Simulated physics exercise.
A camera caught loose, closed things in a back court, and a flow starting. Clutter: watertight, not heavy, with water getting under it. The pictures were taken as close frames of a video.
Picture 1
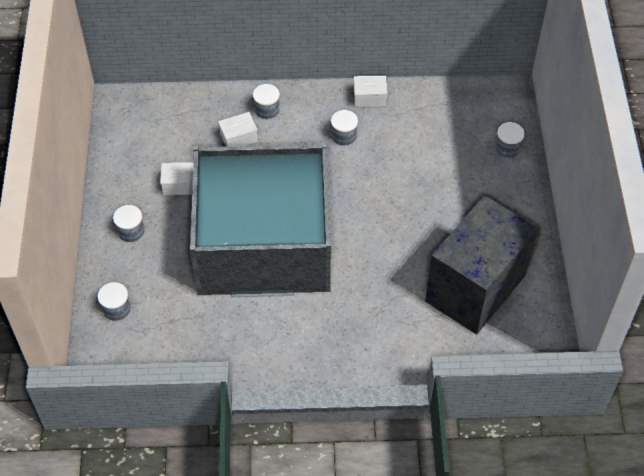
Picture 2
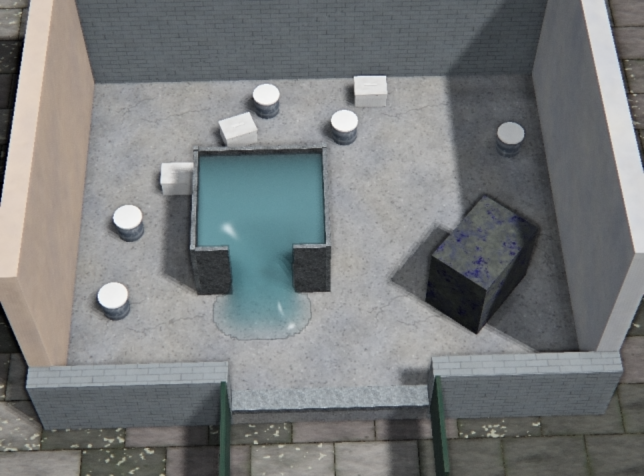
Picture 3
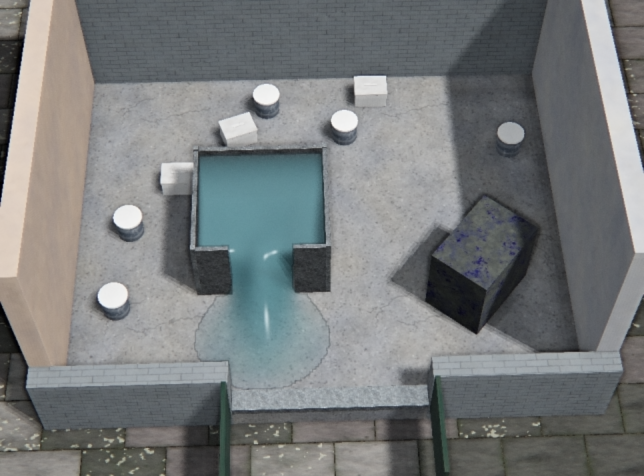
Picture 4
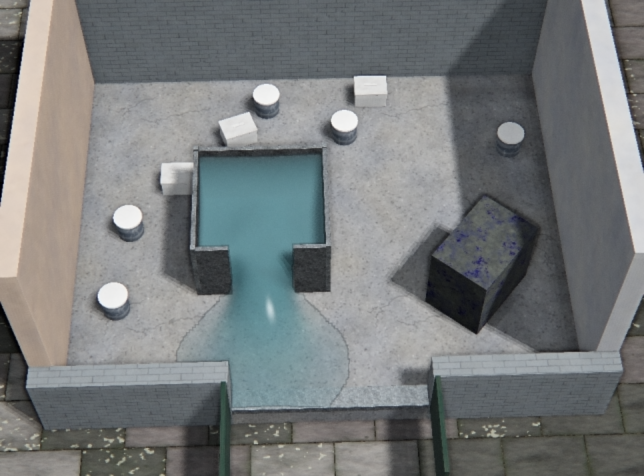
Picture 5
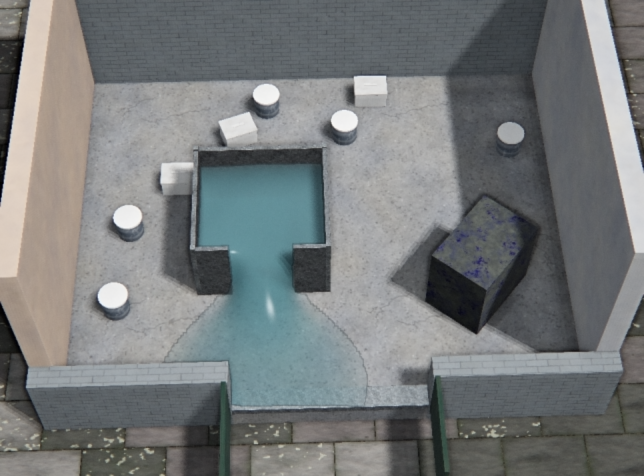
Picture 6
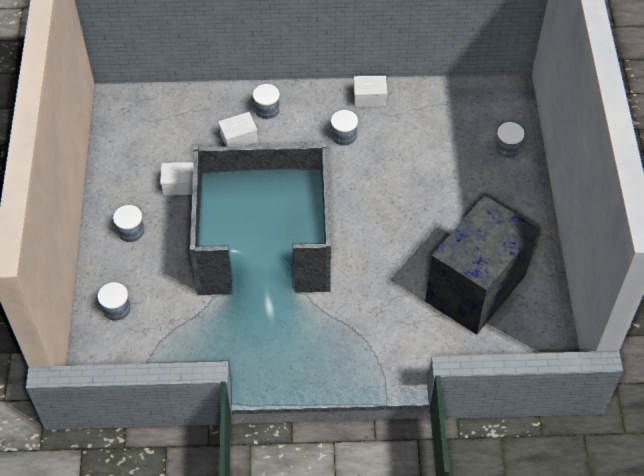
Teal water pouring through a gap in a square tank's front wall, spreading across the courtyard floor as surrounding objects stay still.
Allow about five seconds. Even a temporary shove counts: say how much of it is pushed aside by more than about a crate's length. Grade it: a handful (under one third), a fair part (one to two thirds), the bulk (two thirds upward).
A handful.
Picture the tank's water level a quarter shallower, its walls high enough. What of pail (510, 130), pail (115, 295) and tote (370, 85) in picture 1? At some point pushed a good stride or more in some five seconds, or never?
Order as given: Not past it; displaced that much; not past it.
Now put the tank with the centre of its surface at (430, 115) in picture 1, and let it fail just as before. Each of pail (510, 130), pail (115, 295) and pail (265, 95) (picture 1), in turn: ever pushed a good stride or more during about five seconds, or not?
Taking them in turn: Got sent well off; got sent well off; kept near its start.
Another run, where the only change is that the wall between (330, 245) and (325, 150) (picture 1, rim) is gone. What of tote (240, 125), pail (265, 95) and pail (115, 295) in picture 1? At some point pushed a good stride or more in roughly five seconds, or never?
In the order asked: Goes the distance, then goes the distance, then never gets that far.
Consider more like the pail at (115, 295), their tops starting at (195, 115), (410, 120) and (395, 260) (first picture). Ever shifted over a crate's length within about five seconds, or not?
Stays put, stays put, stays put.
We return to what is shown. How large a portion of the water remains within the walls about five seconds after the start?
It comes to about 44 parts in a hundred.
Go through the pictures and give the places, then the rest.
The first frame shows a tote at (238, 126) rests on the ground; a pail at (128, 217) rests on the ground; 0 of 8 have shifted.
The second frame shows a tote at (238, 126) rests on the ground; a pail at (128, 217), on the bottom; 0 of 8 have shifted.
The third frame shows a tote at (238, 126), on the bottom; a pail at (128, 217) rests on the ground; 0 of 8 have shifted.
The fourth frame shows a tote at (238, 126), on the bottom; a pail at (128, 217), on the bottom; 0 of 8 have shifted.
The fifth frame shows a tote at (238, 126), on the bottom; a pail at (128, 217), on the bottom; 0 of 8 have shifted.
The sixth frame shows a tote at (238, 126), on the bottom; a pail at (128, 217), on the bottom; 0 of 8 have shifted.
A moment on, 0 of 8 are well off their spots; 0 afloat.
Next, 0 of 8 are well off their spots; 0 afloat.
Later, 2 of 8 are well off their spots; 1 afloat.
In the end, 2 of 8 are well off their spots, and 2 have been at some point; 2 afloat.
